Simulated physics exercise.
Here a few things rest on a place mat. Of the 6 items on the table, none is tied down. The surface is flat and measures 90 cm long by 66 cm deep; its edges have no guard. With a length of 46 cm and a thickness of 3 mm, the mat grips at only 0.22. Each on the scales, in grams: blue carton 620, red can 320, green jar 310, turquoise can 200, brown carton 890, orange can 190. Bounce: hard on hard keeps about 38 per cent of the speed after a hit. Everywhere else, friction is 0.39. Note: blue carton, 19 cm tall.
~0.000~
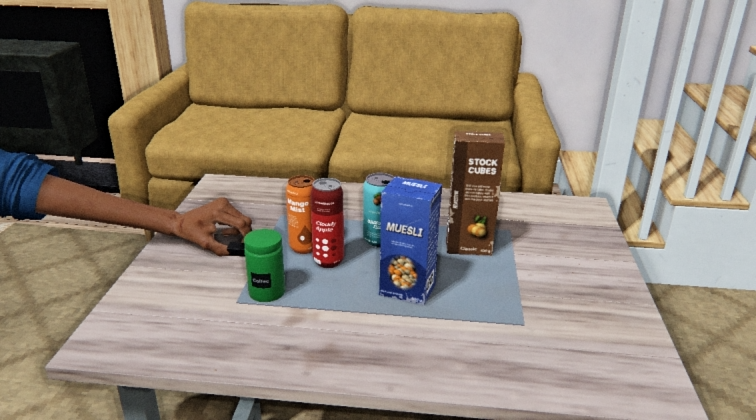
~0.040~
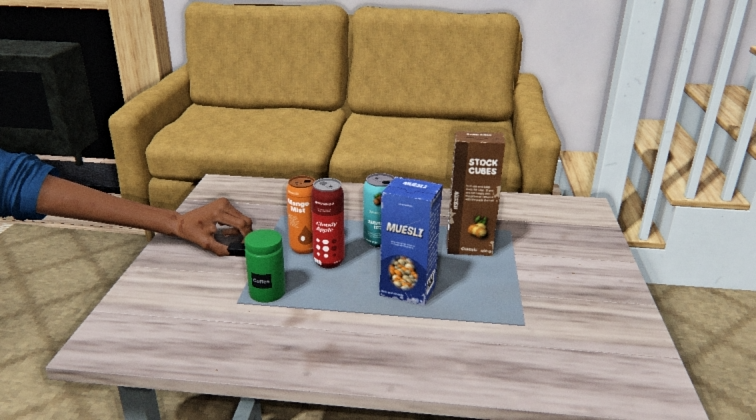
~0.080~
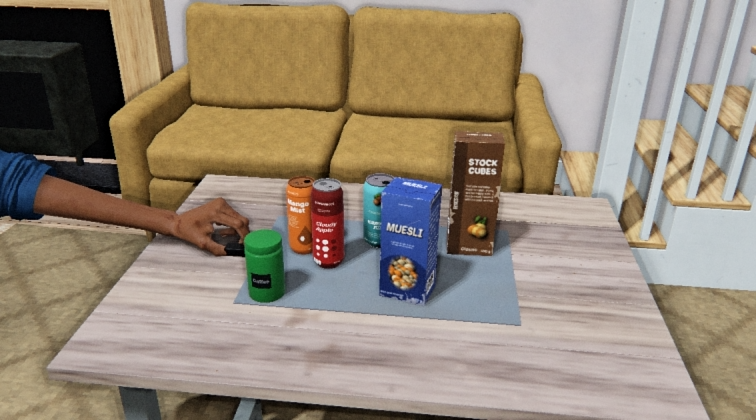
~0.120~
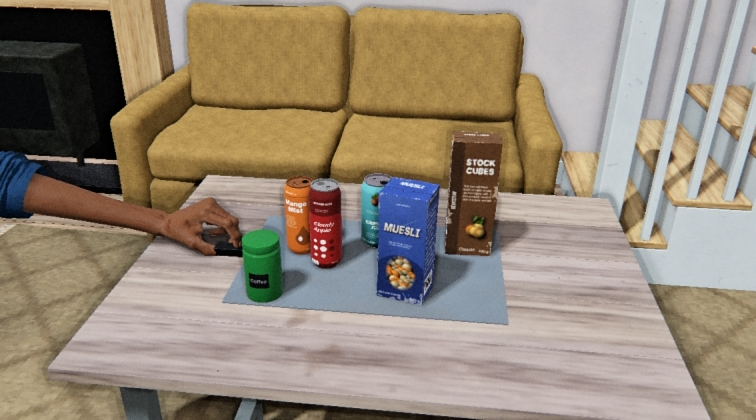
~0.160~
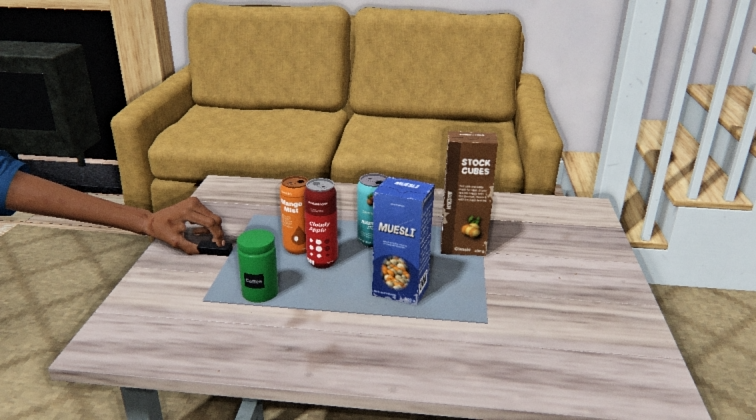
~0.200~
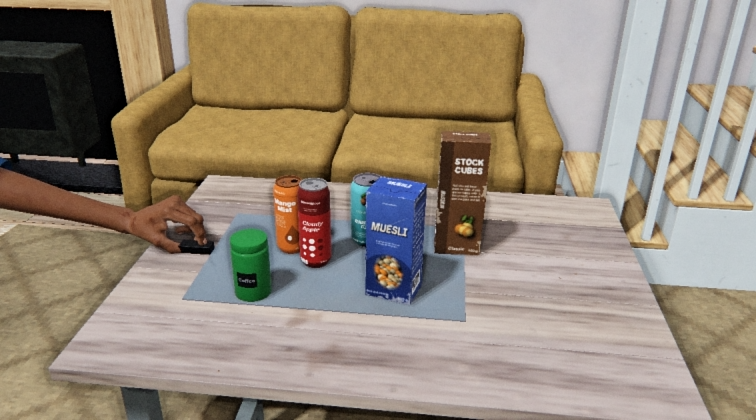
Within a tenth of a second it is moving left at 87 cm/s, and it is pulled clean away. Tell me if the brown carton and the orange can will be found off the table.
The brown carton survives on the table; the orange can is lost off the table.
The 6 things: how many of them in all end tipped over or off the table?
That makes 5.
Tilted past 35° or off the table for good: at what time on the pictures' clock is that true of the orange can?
Near 0.6 s on the clock.
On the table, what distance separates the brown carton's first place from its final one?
I'd say about 9 cm between start and finish.
By 0.40 s, mat out by 27 cm; orange can 14 cm from its spot near (230, 212); brown carton tilted 4° near (423, 193); red can 14 cm from its spot.
By 0.70 s, mat out by 53 cm; red can, green jar and orange can now off the table; brown carton tilted 4° near (433, 193); blue carton 40 cm from its spot.
By 0.90 s, mat out by 70 cm; blue carton and turquoise can now off the table; brown carton 9 cm from its spot near (425, 193).
By 1.10 s, mat out by 85 cm; brown carton 9 cm from its spot near (427, 194).
When it is over (1.8 s), off the table, blue carton, red can, green jar, turquoise can and orange can; not toppled but over 6 cm from the start, brown carton. End places, in pixels of the last picture, brown carton near (428, 194).
